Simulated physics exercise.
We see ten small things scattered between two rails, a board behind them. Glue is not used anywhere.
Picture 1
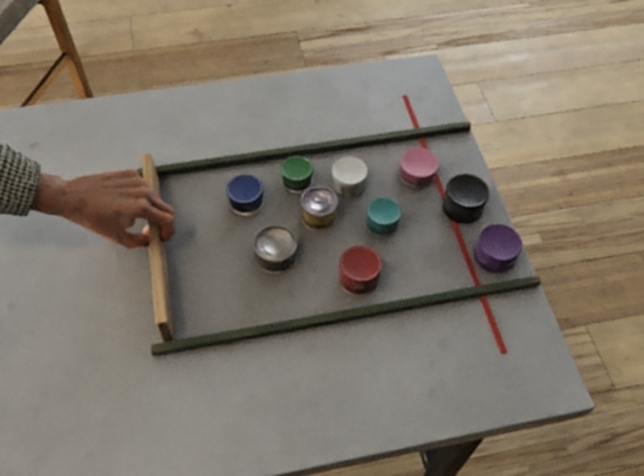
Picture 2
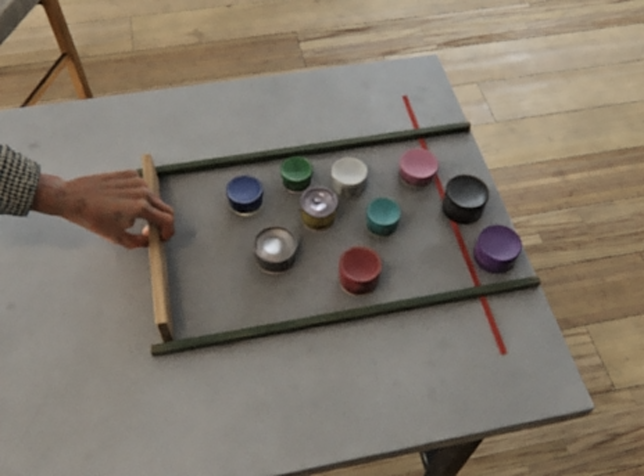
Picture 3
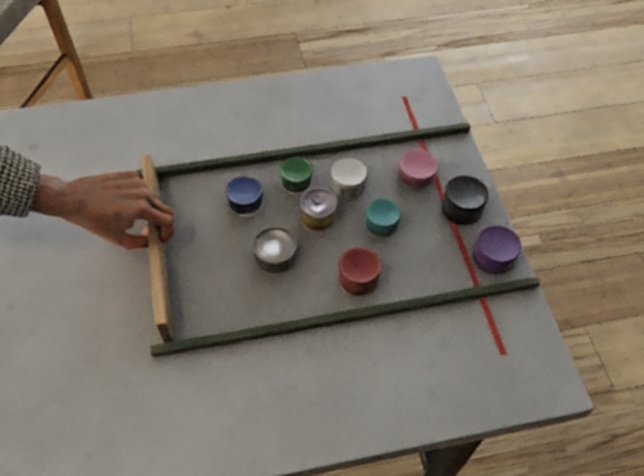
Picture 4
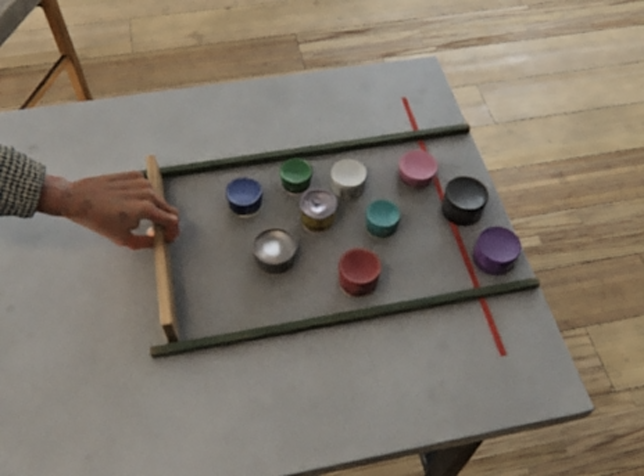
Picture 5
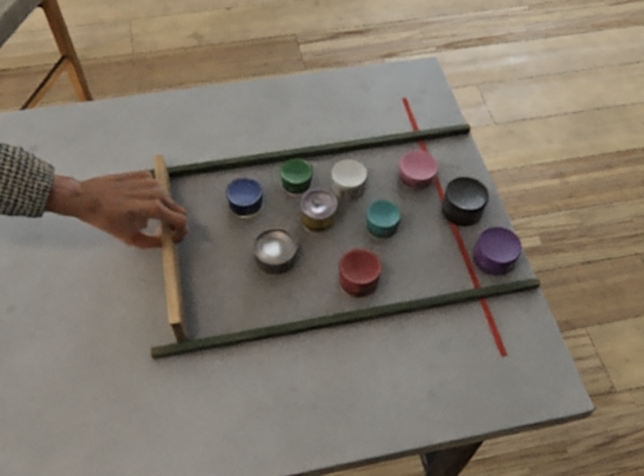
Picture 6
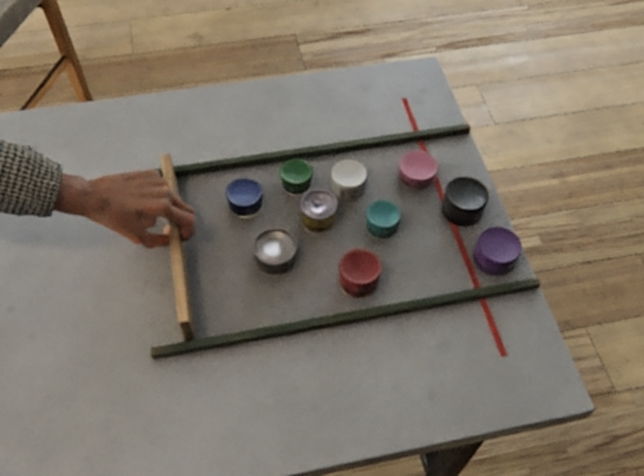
A hand slid a wooden board slightly to the right between two dark rails on a gray table, while the ten small colored pots scattered in front of it stayed where they were.
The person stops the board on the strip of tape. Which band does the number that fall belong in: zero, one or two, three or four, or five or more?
Honestly, the push sends one or two of them over the end.
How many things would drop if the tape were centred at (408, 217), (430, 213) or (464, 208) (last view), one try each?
Those tries give 0, 2 and 5.
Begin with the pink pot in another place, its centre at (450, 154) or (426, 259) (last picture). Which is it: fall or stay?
Spot by spot, it stays put and then it stays put.
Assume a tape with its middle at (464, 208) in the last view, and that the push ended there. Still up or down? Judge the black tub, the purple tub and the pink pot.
The black tub drops off; the purple tub goes over; the pink pot tumbles off.
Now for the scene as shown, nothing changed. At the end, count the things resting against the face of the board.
Number in contact with it: 5.
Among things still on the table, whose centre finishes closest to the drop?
That one is the purple tub.
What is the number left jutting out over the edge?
That adds up to 3.
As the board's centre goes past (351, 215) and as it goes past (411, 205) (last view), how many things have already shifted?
Note: First position 8; second position 9.
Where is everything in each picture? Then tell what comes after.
The first frame shows purple tub (497, 249); black tub (465, 199); pink pot (418, 168); board (157, 243); tape (448, 208).
The second frame shows black tub (465, 200); white tub (349, 178).
The third frame shows pink pot (418, 169); green pot (296, 176).
The fourth frame shows purple tub (496, 251); board (161, 245).
The fifth frame shows black tub (465, 202); yellow pot (319, 212).
The sixth frame shows purple tub (497, 252); black tub (465, 202); pink pot (418, 171); board (177, 243); tape (448, 210).
Early on, none off yet; purple tub at rest near (497, 252); black tub at rest near (465, 202); pink pot at rest near (418, 171).
A while later, none off yet; purple tub at rest near (497, 252); black tub travelled a little near (488, 197); pink pot travelled about its own width near (473, 160).
Finally, the number that fall off is one or two; lost, pink pot and black tub.
